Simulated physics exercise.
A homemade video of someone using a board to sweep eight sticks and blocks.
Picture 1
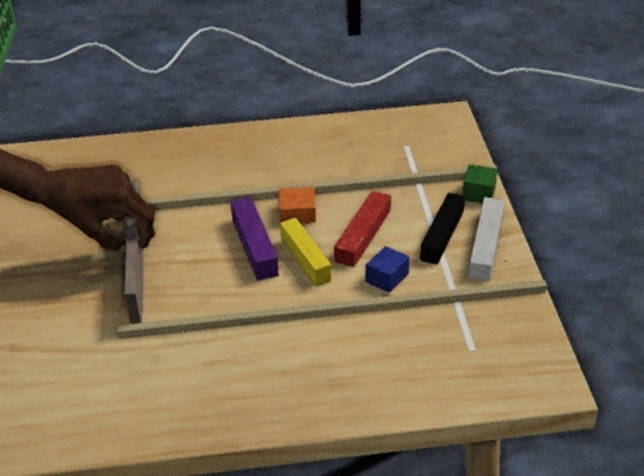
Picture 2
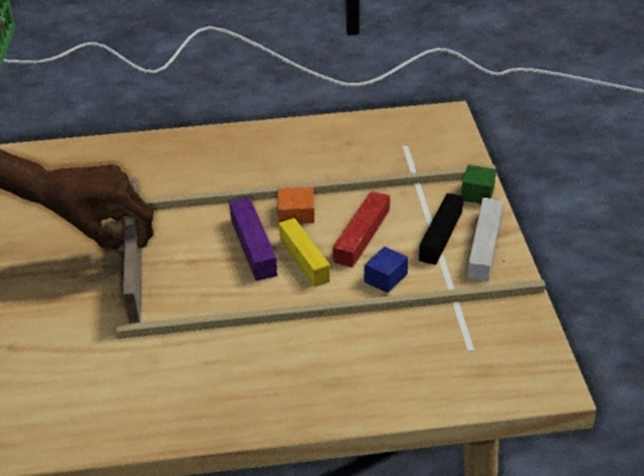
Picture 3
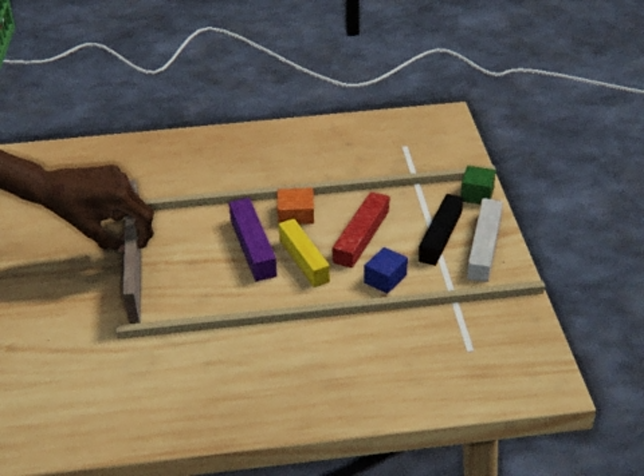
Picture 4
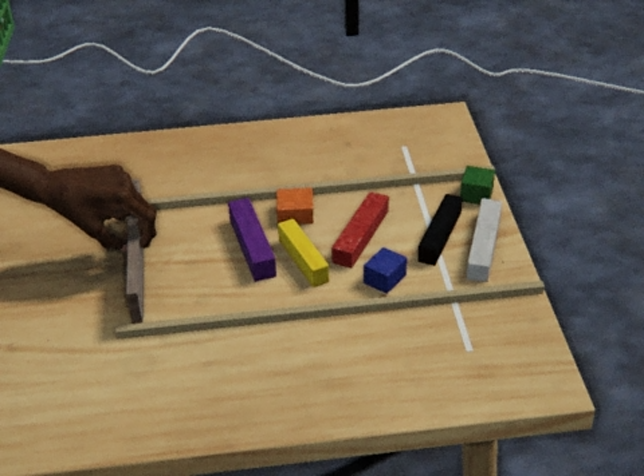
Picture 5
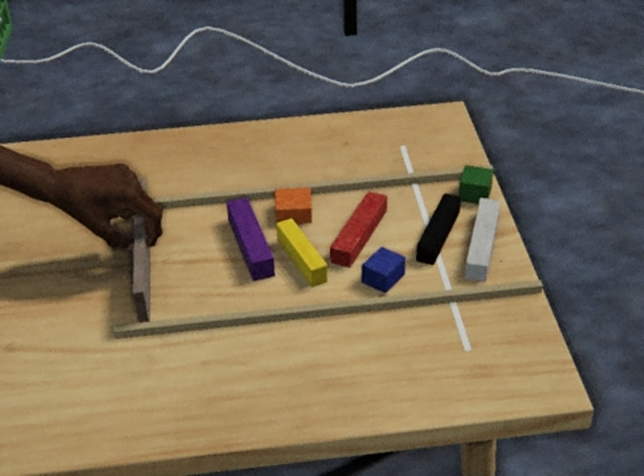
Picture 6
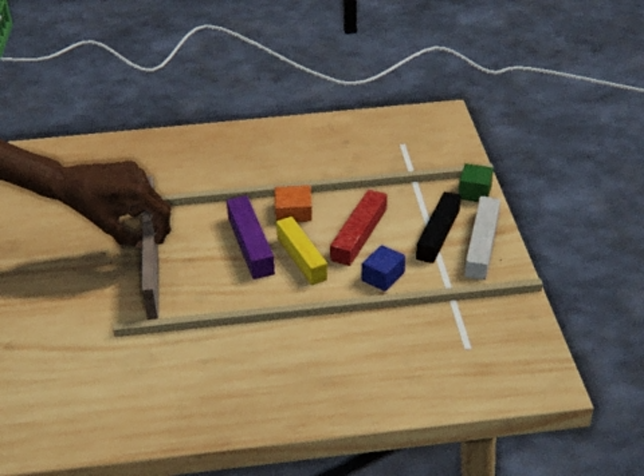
A hand slides a board slightly right along a wooden table toward eight colorful blocks.
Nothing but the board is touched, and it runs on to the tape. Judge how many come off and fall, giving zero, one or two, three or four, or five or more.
Number falling: One or two.
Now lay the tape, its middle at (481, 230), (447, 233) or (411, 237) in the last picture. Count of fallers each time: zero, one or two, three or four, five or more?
Result per tape, as listed: 5 or more; either three or four; none.
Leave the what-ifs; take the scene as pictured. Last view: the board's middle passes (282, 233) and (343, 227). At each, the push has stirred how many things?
First 3 and then 5.
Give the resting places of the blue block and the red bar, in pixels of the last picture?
Around (502, 266), then around (490, 215).
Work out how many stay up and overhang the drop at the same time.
The tally is 1.
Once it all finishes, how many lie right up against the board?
I count 1 of them.
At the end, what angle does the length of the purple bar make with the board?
Angle: Close to 0 degrees.
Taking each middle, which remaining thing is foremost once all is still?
The black stick finishes closest.
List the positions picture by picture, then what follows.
In the first picture, green block (480, 184); white bar (487, 238); black stick (443, 228); board (135, 250); tape (436, 237).
In the second picture, white bar (486, 238); red bar (362, 228).
In the third picture, black stick (441, 229); board (133, 250).
In the fourth picture, green block (478, 186); yellow stick (303, 252).
In the fifth picture, white bar (483, 239); purple bar (250, 238).
In the sixth picture, green block (476, 183); white bar (483, 237); black stick (439, 226); board (151, 246); tape (432, 235).
Soon after, none off yet; green block at rest near (476, 183); white bar at rest near (483, 237); black stick at rest near (439, 226).
At rest, the number that fall off is one or two; fallen, white bar and green block.
